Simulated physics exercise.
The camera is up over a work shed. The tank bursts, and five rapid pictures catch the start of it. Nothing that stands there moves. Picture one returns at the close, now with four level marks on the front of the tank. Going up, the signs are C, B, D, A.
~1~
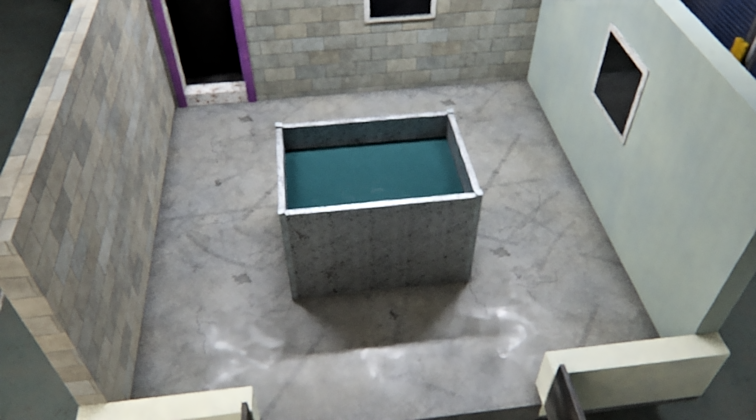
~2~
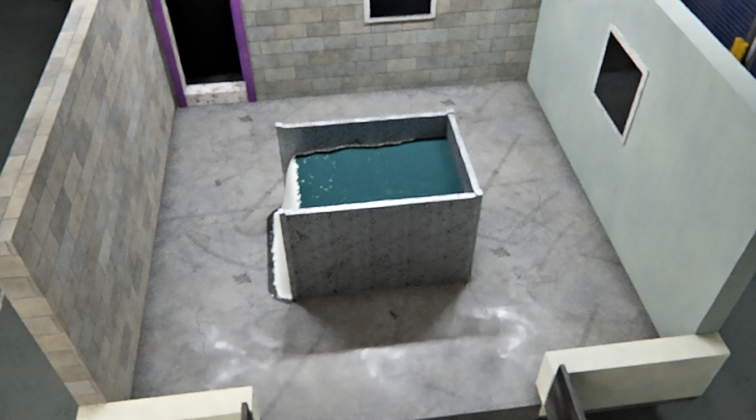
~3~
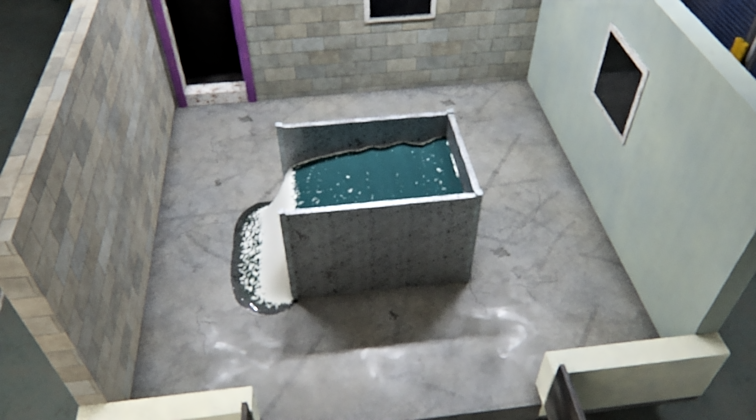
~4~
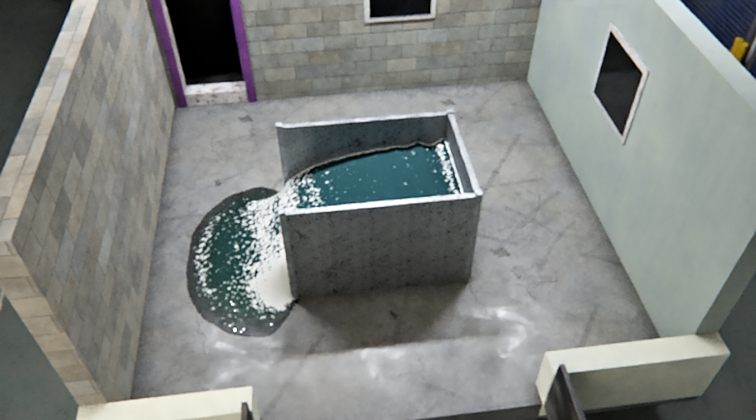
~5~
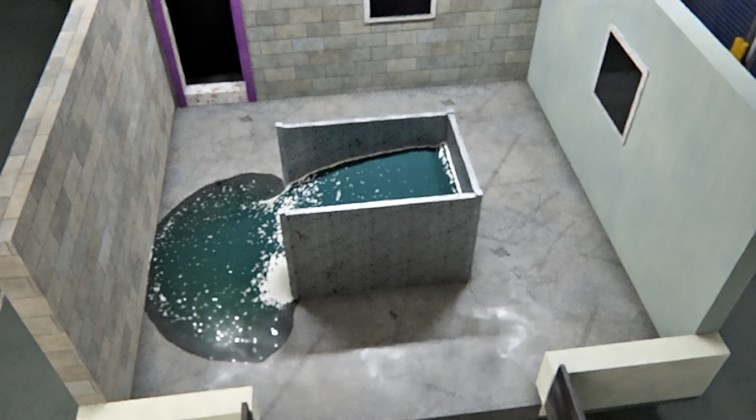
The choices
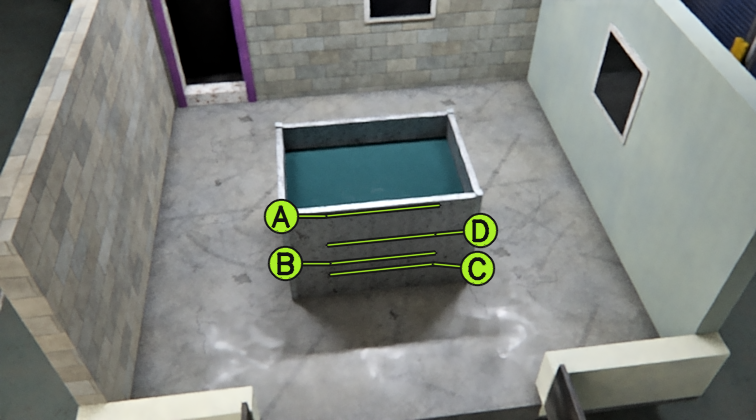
The clip opens on a rectangular gray tank of still, teal water in a walled shed with a purple-framed doorway. The tank's left side opens and water pours out in a white, foamy rush. It spreads across the concrete floor in a widening dark pool, reaching the left wall.
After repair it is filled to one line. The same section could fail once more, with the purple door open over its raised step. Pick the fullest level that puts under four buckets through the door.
Use mark B.
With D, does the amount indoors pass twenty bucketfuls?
No, it does not.
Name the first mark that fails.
That is mark D.
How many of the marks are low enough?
Two.
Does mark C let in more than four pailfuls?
No.
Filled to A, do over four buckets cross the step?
Yes, it does.
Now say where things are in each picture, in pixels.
Water in the tank at rest, its middle at (373, 180); foot of the purple doorway at (218, 104); open gate at (402, 366).
Water covers 2 % of the ground, its front hidden from here.
Water covers 4 % of the ground and shows as far out as (273, 305).
Water covers 8 % of the ground and shows as far out as (213, 215).
Water covers 15 % of the ground and shows as far out as (156, 234).
On the marked copy, A at (382, 210); B at (382, 258); C at (382, 269); D at (382, 239); from the bottom up C, B, D, A.
Choosing A, dozens of bucketfuls pour in.
Choosing B, a bucket or two gets in.
Choosing C, nothing gets over.
Choosing D, about 8 bucketfuls get in.
